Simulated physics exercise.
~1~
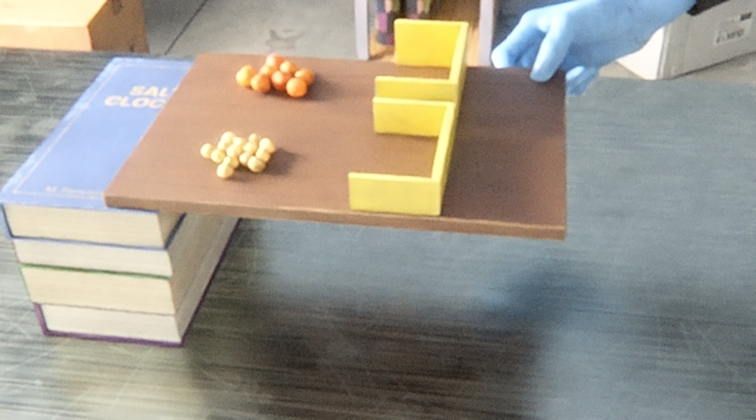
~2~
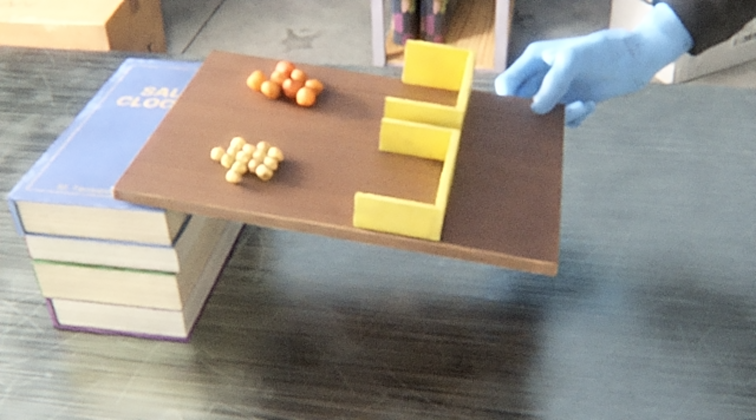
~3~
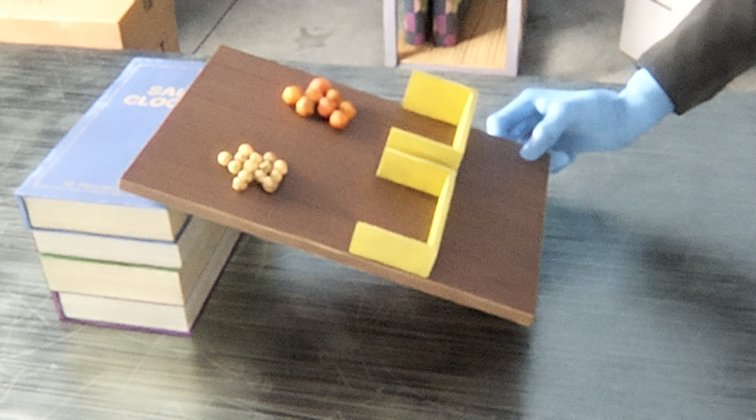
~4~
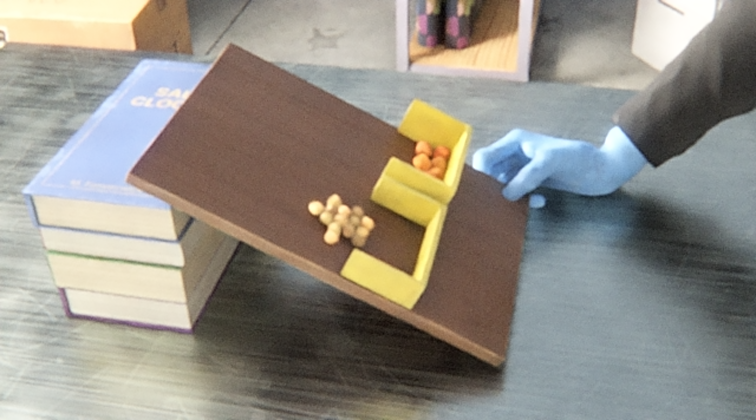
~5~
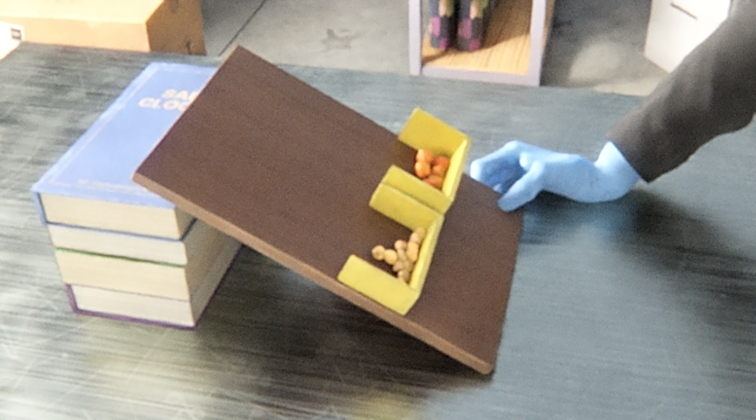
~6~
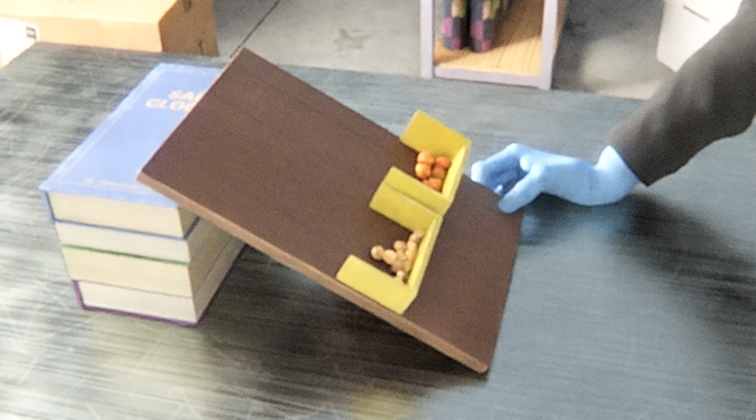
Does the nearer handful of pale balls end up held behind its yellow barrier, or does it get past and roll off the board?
The pale balls are held, piling up behind the nearer yellow barrier, just as the orange ones do behind the farther one.
